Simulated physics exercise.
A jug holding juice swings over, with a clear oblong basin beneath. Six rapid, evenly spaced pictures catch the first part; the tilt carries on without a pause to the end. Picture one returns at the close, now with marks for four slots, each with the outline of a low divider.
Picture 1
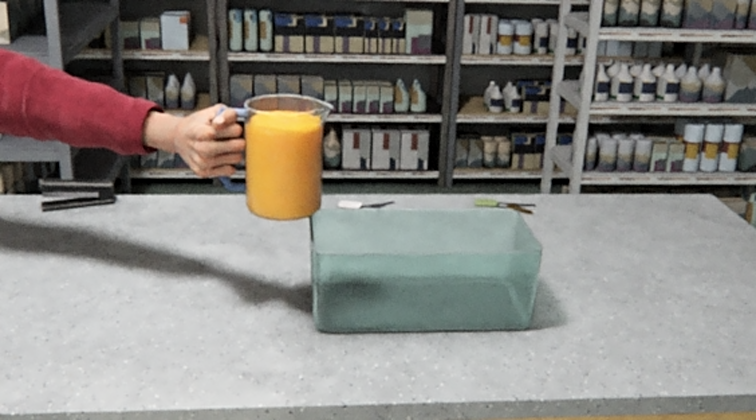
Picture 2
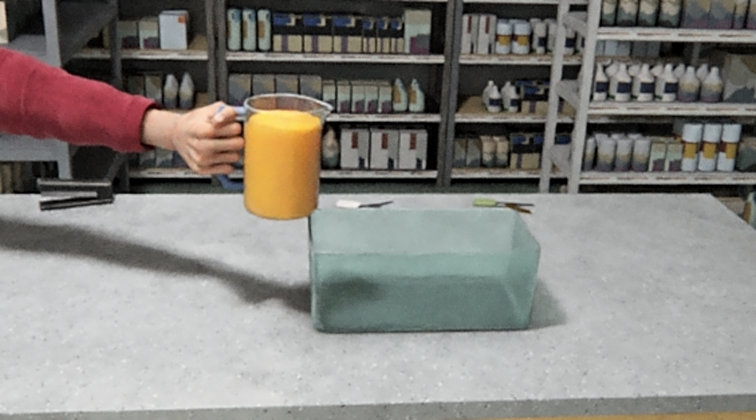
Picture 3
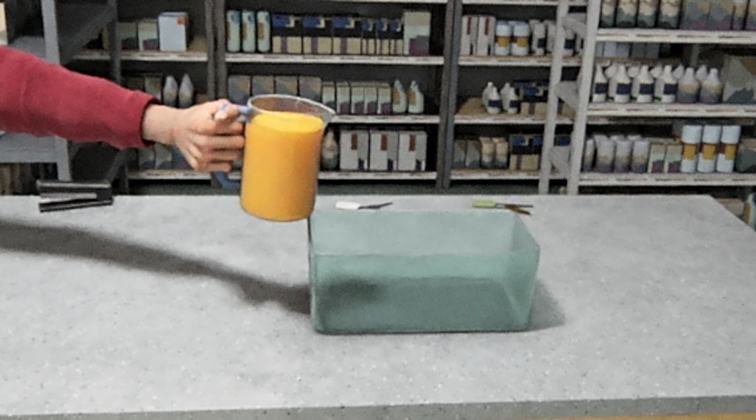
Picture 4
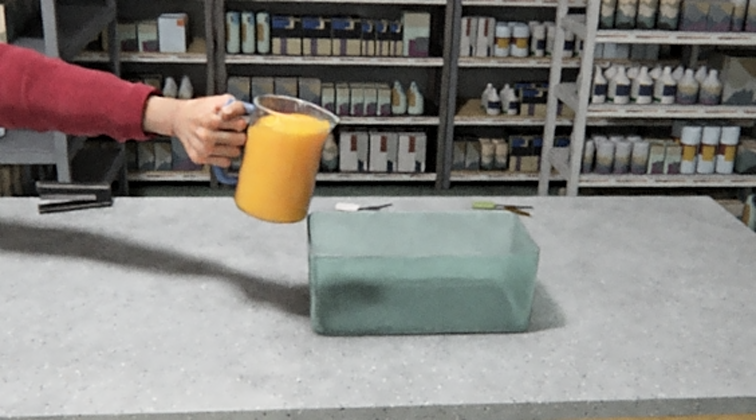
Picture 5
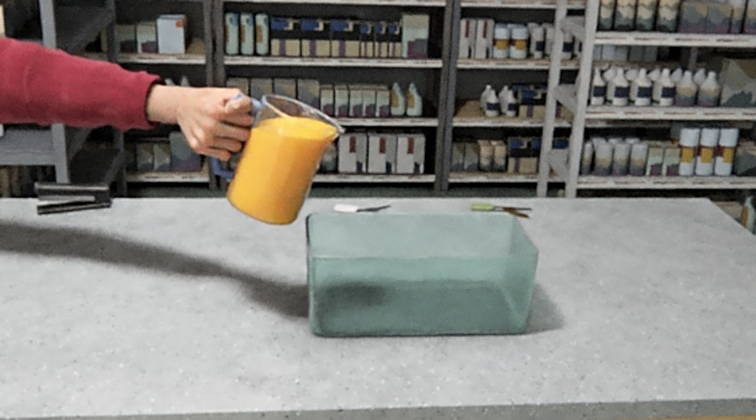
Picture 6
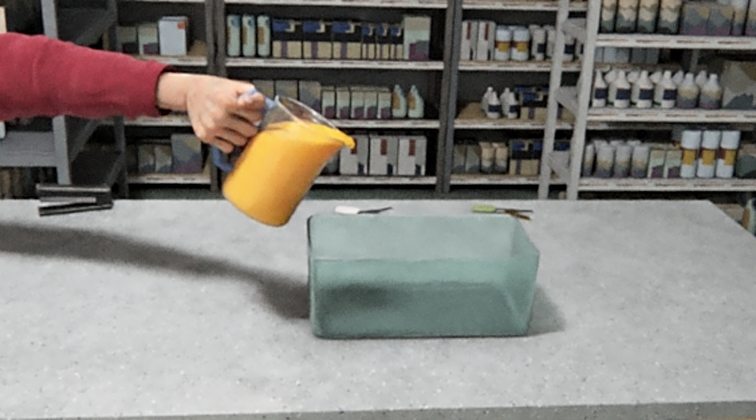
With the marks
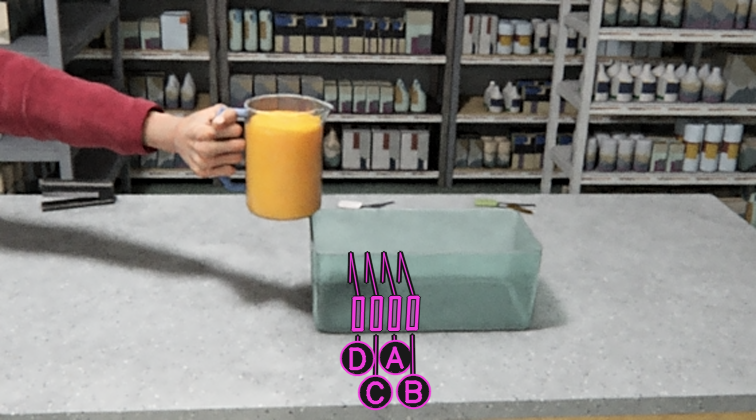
A hand tilts a jug of orange juice rightward until juice reaches its lip.
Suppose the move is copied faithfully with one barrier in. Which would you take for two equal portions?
Best: A.
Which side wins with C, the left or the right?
The right side.
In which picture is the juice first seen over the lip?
Picture 6.
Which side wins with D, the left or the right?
The right one.
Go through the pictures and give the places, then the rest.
Upright, lip at (331, 107); basin from (314, 329) to (531, 325); nothing has left yet.
Upright, lip at (331, 108); nothing has left yet.
Tipped about 5°, lip at (334, 113); nothing has left yet.
Tipped about 12°, lip at (338, 120); nothing has left yet.
Tipped about 21°, lip at (342, 130); nothing has left yet.
Tipped about 31°, lip at (348, 143); juice is over the lip, down to (348, 143).
On the marked copy, A at (394, 335); B at (412, 335); C at (376, 335); D at (357, 336).
If A is chosen, about 47 % ends left of the wall and 53 % right of it.
If B is chosen, about 84 % ends left of the wall and 14 % right of it; 3 % is lost outside.
If C is chosen, about 15 % ends left of the wall and 85 % right of it.
If D is chosen, about 2 % ends left of the wall and 98 % right of it.
